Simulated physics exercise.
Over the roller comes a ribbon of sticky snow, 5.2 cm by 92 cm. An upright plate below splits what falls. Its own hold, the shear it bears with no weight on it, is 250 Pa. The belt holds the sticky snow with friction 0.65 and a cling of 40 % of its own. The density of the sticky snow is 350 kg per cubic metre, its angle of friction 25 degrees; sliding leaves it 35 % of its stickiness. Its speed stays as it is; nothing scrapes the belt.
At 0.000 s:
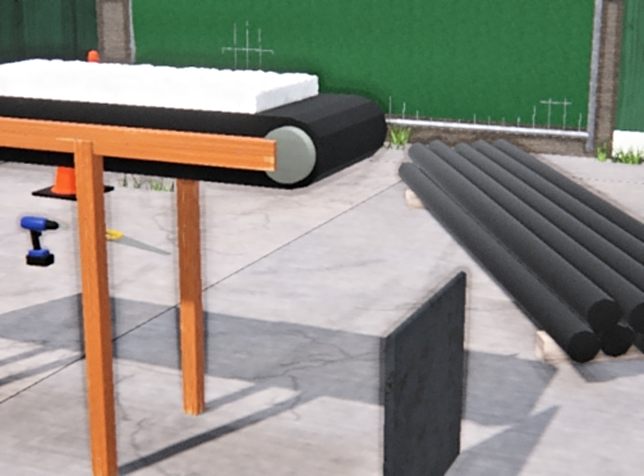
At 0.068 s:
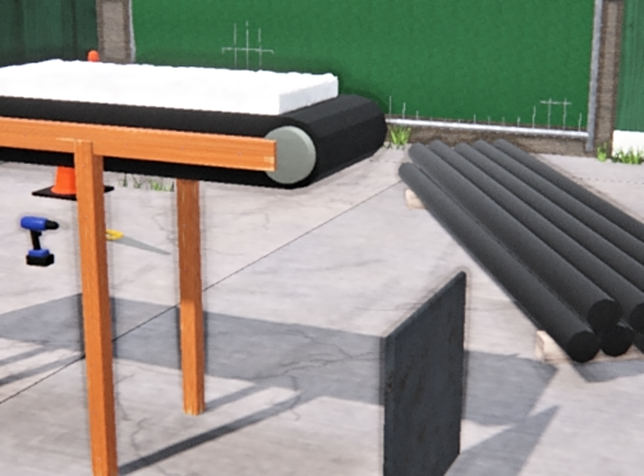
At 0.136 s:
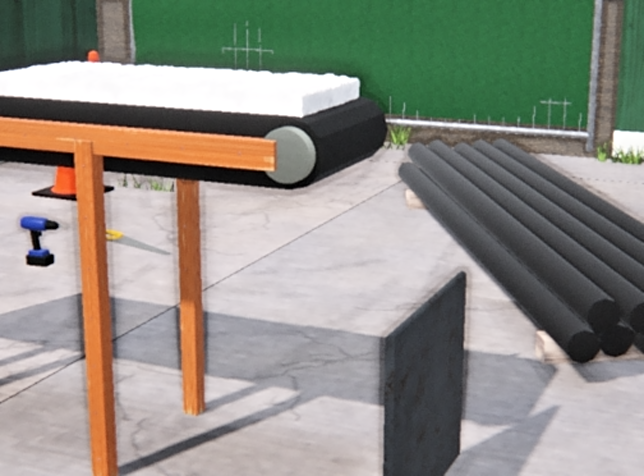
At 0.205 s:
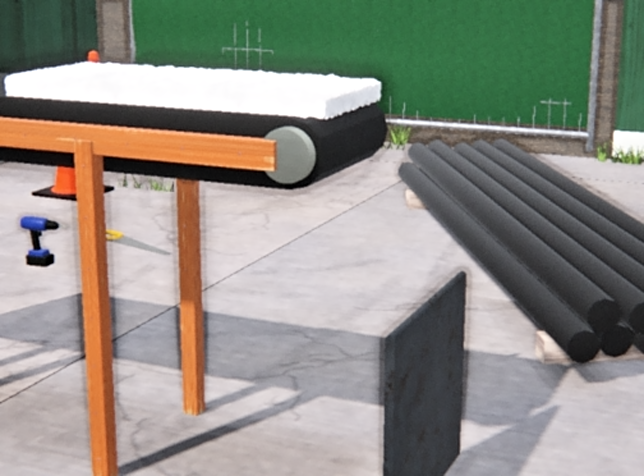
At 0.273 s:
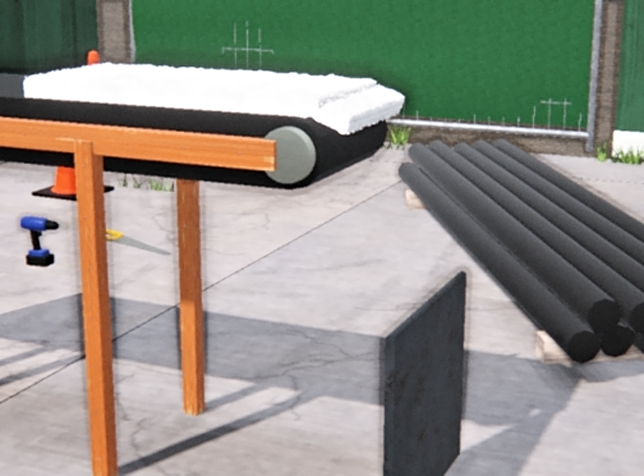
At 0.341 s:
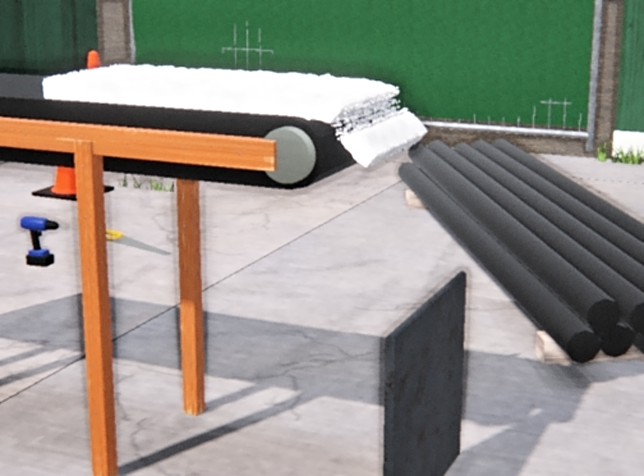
A thick white slab of snow rides rightward along a black conveyor belt on an orange frame, nearing the rounded end. Its front edge pushes out past the roller, then cracks, and a ragged chunk bends downward off the end while the rest keeps sliding right.
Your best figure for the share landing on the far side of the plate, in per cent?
Expect roughly 98 %.
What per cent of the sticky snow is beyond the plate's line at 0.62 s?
Near 18 %.
After 0.62 s, 18 % is beyond the plate's line.
After 0.95 s, 49 % is beyond the plate's line.
After 1.27 s, 81 % is beyond the plate's line.
After 1.60 s, 98 % is beyond the plate's line.
After 2.83 s, 98 % is beyond the plate's line.
